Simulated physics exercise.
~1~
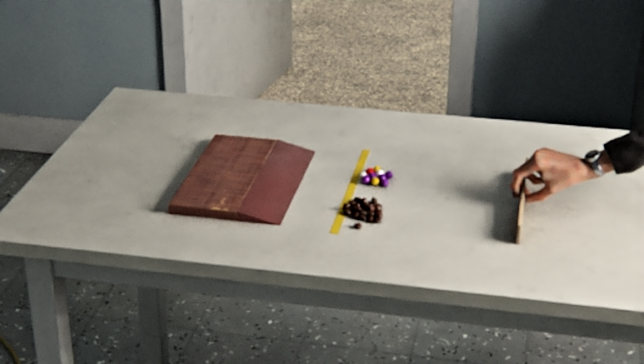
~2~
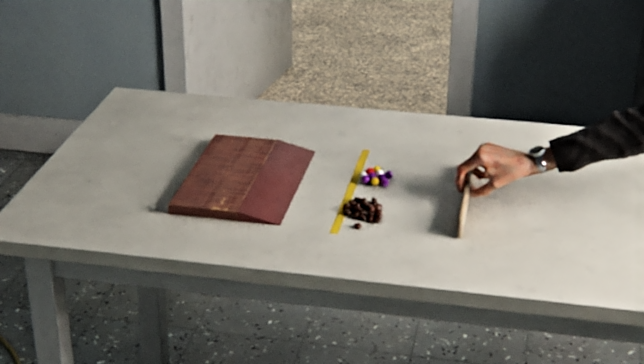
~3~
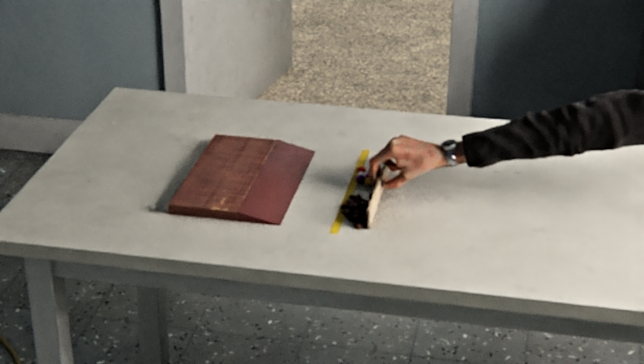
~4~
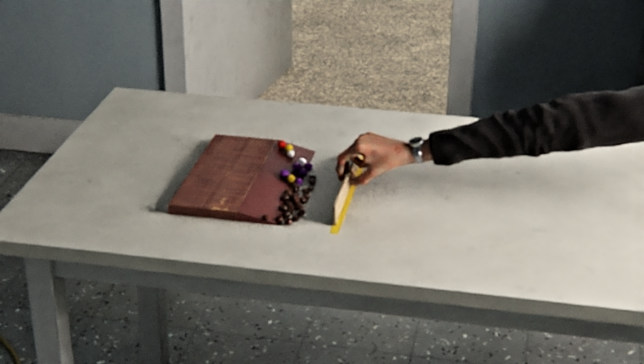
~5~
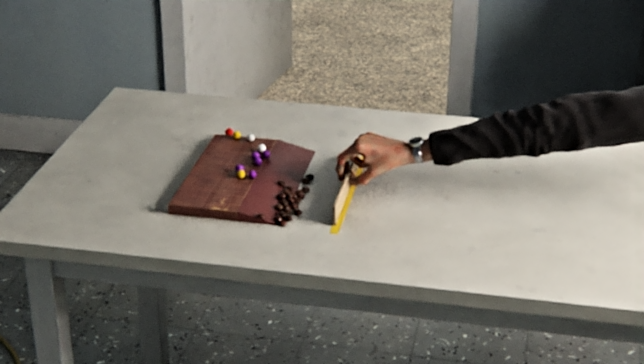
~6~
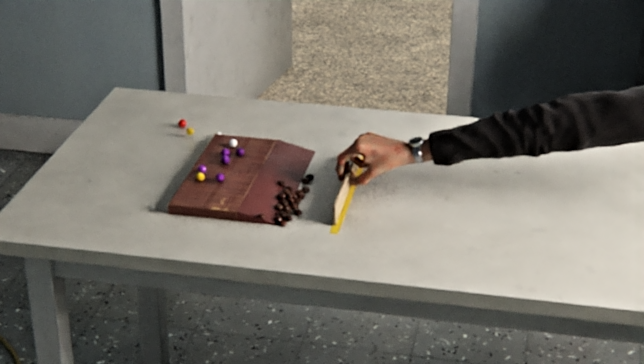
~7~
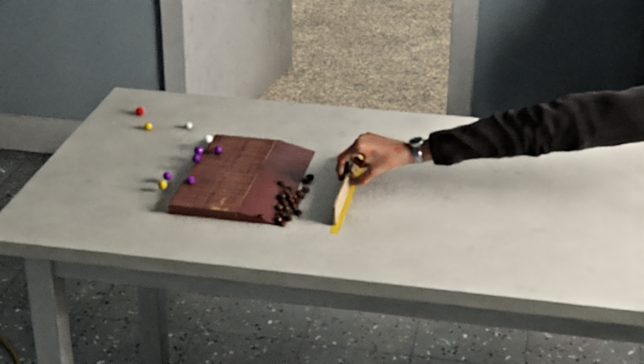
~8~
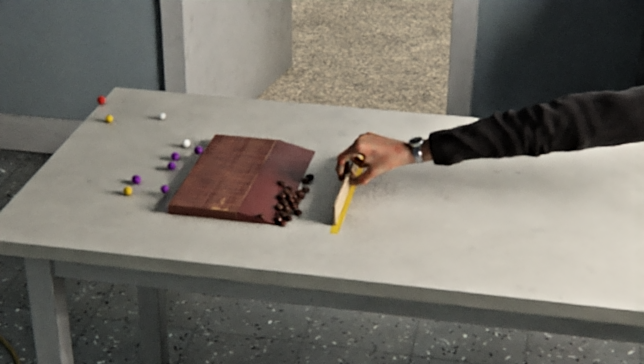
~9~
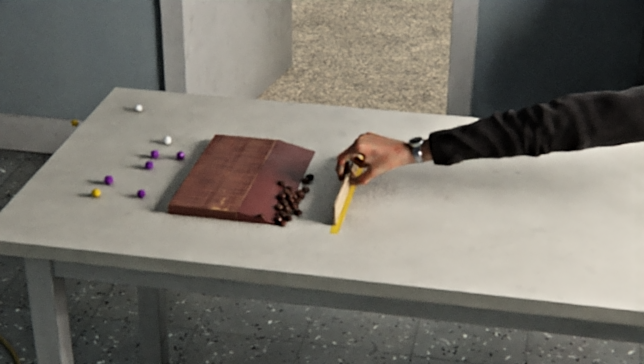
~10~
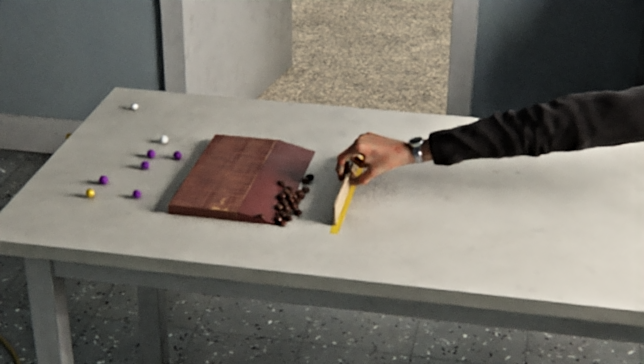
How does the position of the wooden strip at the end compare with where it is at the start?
At the start the strip stands well to the right of the two piles and the yellow tape. At the end it is farther left, held upright at the yellow tape.
On a pale table, a hand slides an upright wooden strip left into two small piles and stops at the yellow tape; the colourful beads roll over the reddish slab and scatter beyond it, some leaving the table, while the dark brown pieces stay around its near right edge.
